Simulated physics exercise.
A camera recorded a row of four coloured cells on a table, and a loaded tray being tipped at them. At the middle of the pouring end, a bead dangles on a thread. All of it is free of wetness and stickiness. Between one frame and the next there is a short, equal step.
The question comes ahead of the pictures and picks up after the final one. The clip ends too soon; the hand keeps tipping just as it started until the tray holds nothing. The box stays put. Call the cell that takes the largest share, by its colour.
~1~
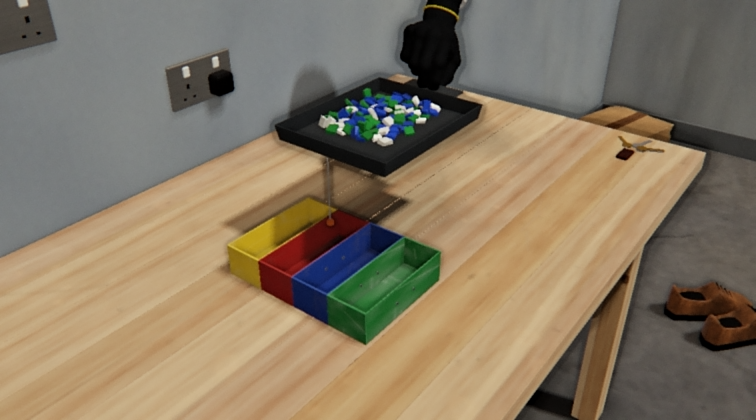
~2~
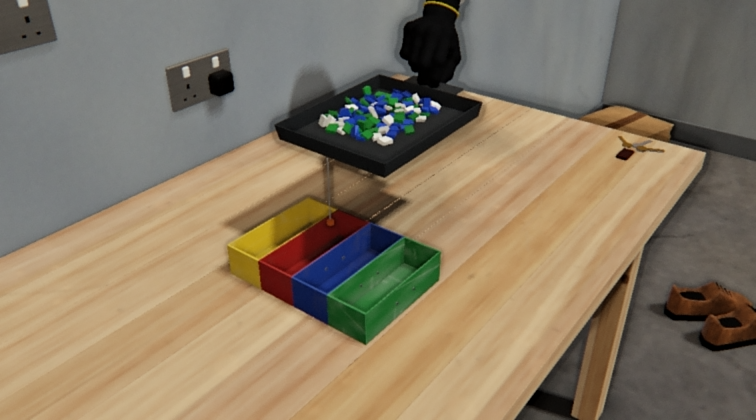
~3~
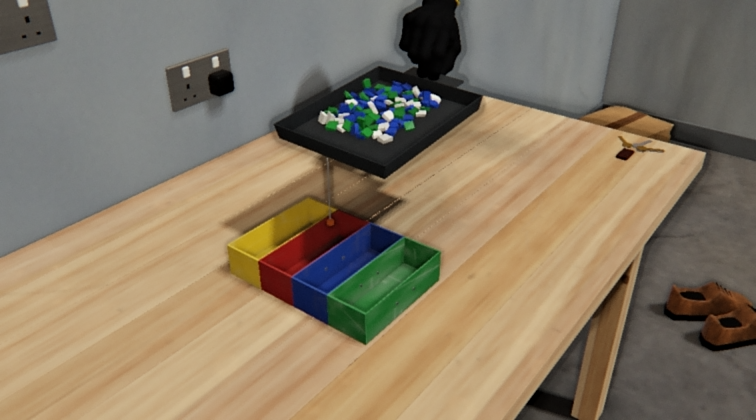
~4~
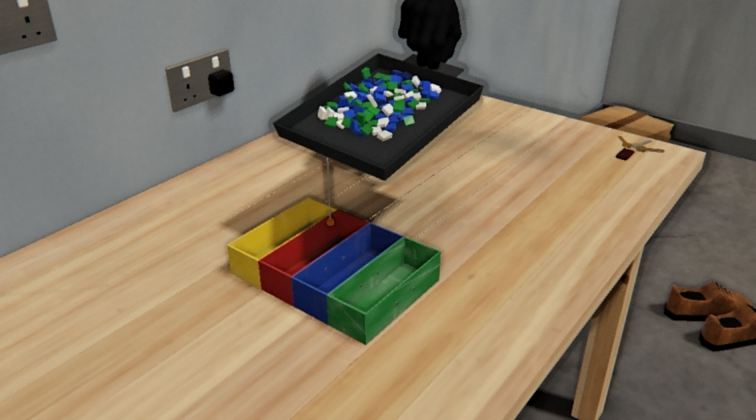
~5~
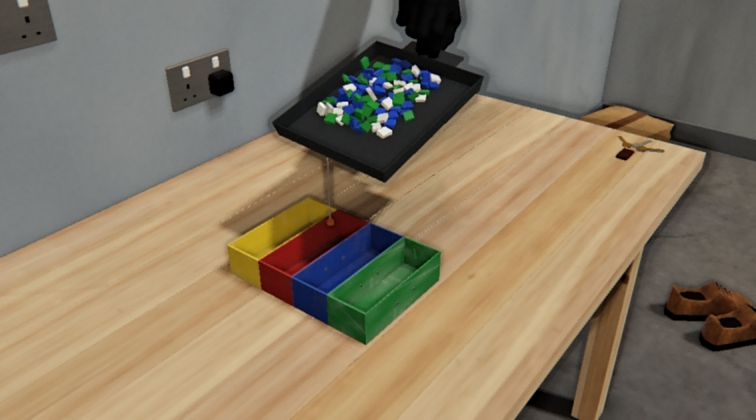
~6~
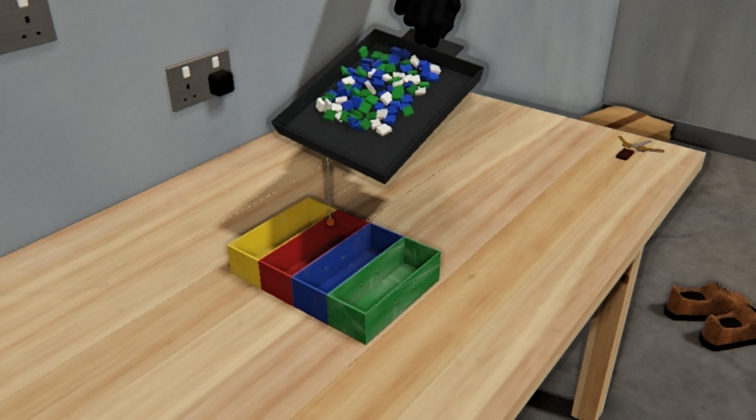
Most goes to the blue cell.
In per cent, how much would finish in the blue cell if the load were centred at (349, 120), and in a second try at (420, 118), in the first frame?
You'd get near 60 percent first and near 60 percent after that.
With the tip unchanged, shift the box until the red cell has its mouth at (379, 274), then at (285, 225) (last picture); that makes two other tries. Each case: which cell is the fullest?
First try: The yellow cell; second try: The cell in green.
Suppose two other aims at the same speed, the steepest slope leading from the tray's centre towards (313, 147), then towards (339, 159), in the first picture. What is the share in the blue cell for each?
Shares: About 0 in a hundred, then about 30 in a hundred.
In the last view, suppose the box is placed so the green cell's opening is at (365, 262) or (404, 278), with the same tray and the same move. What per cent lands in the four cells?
It would be roughly 100 per cent in the first placement and roughly 100 per cent in the second.
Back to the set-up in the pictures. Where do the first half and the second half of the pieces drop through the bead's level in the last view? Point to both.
(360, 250), then (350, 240).
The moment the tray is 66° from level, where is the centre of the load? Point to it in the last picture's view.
Roughly at (356, 151).
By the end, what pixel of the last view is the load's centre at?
Centre at rest, last view: Approx. (344, 284).
Soon, tray tipped steeply; nearly all on the tray; a small part falling or outside the box.
A while on, tray tipped past a quarter turn; about half on the tray; about a quarter in the blue cell; a small part in the green cell; a small part in the red cell; a small part falling or outside the box.
Towards the end, tray tipped past a quarter turn; about half in the blue cell; about a quarter in the green cell; about a quarter in the red cell; a stray few falling or outside the box.
Finally, tray tipped past a quarter turn; about half in the blue cell; about a quarter in the green cell; about a quarter in the red cell; none in the yellow cell; a stray few outside the box.
